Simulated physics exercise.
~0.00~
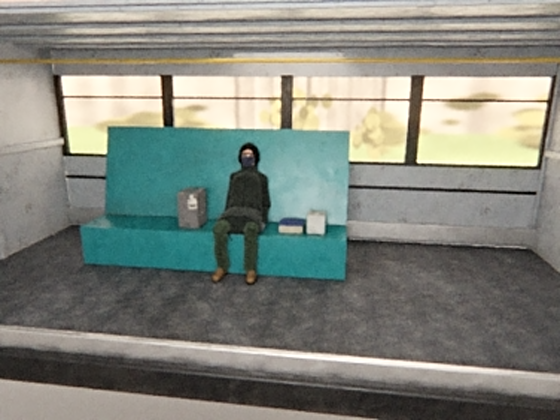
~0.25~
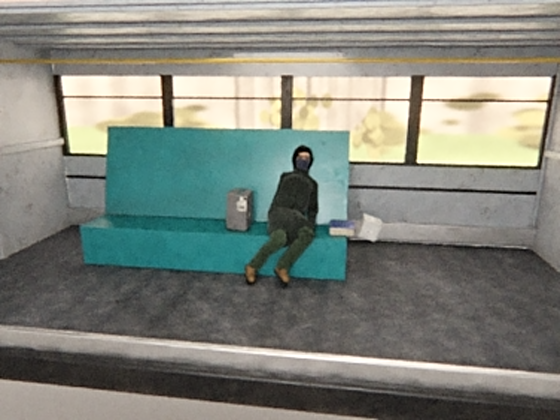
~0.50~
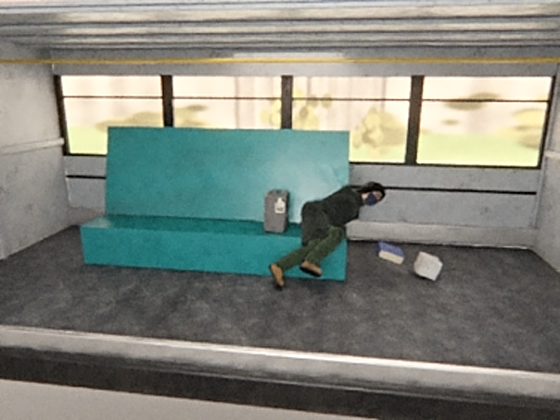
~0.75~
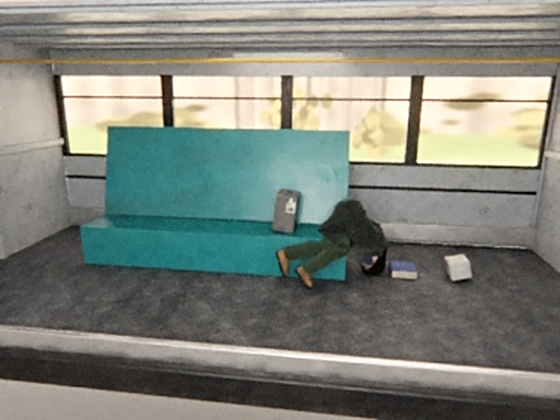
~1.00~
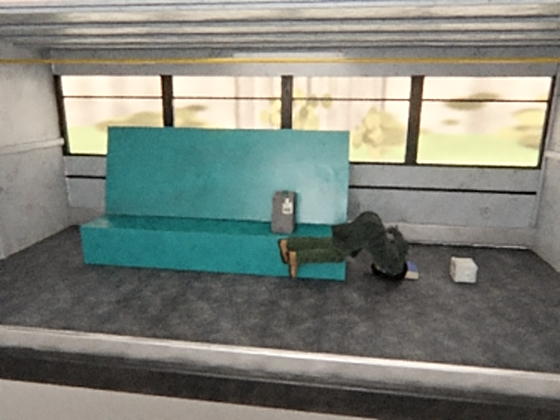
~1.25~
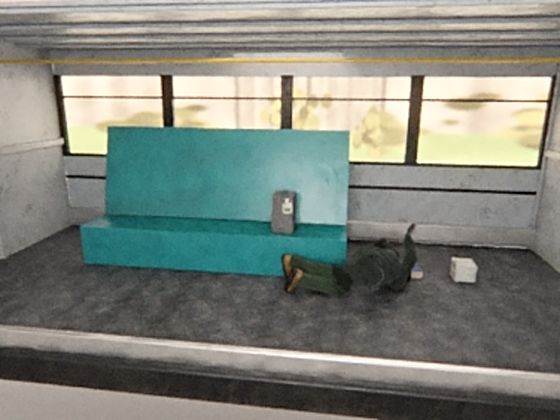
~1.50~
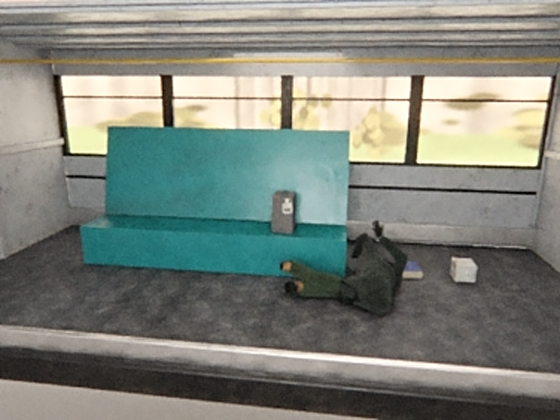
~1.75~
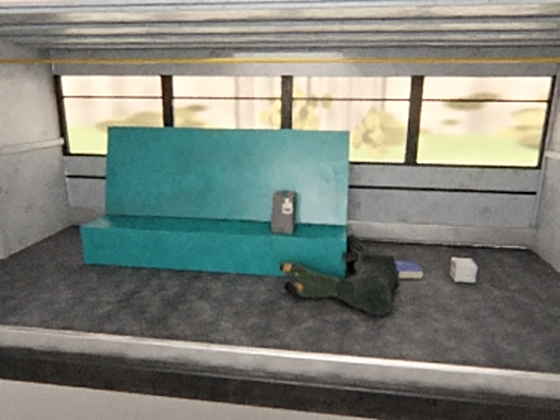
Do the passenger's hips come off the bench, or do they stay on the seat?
The passenger's hips come off the right end of the bench, and the passenger ends up lying on the floor beside it.
